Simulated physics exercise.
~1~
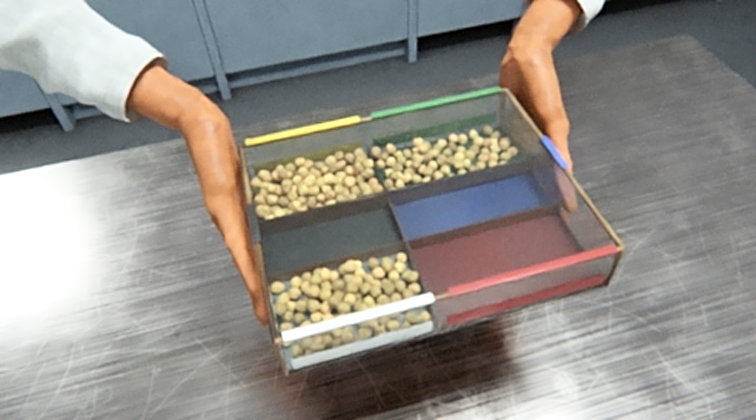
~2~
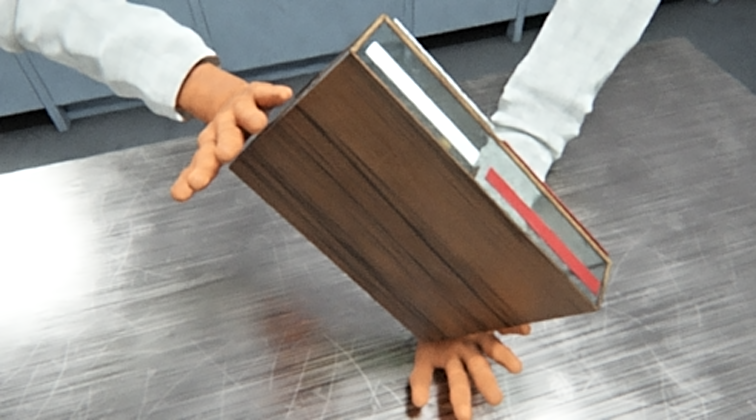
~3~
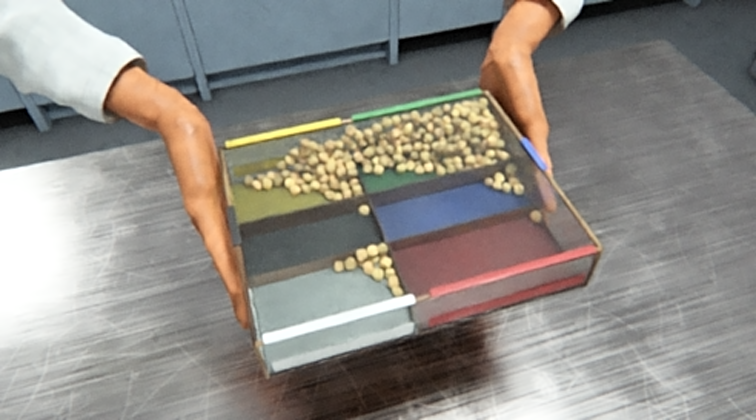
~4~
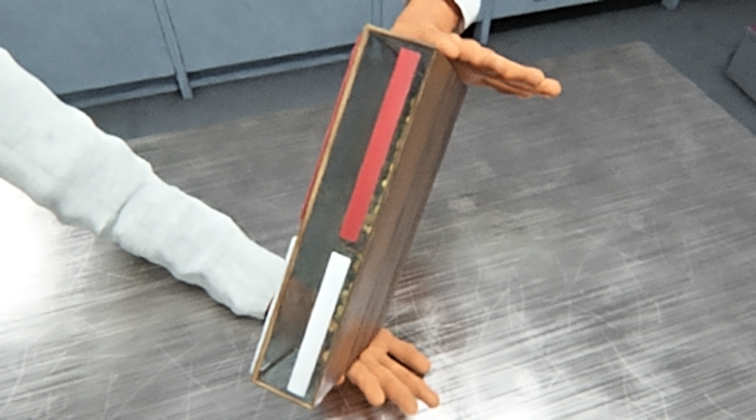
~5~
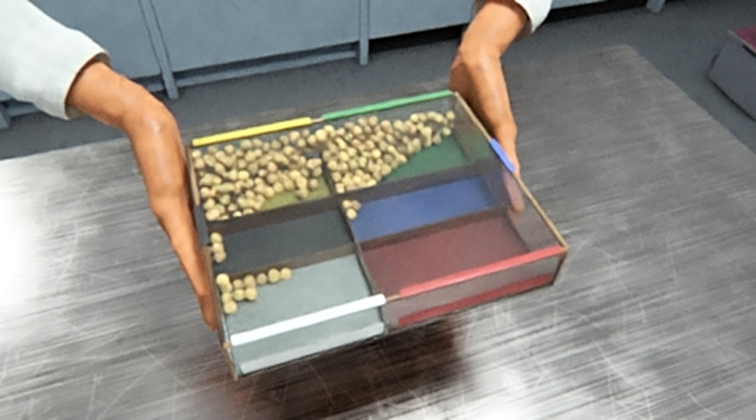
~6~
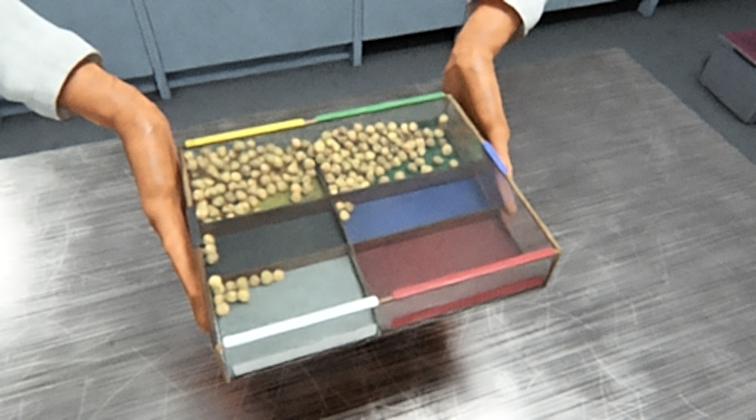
The footage shows two hands tilting a clear-lidded, partitioned box of chickpeas steeply one way, levelling it, then tilting it another way and levelling it again, leaving most chickpeas in the yellow and green sections, a few by the white, and the red section empty.
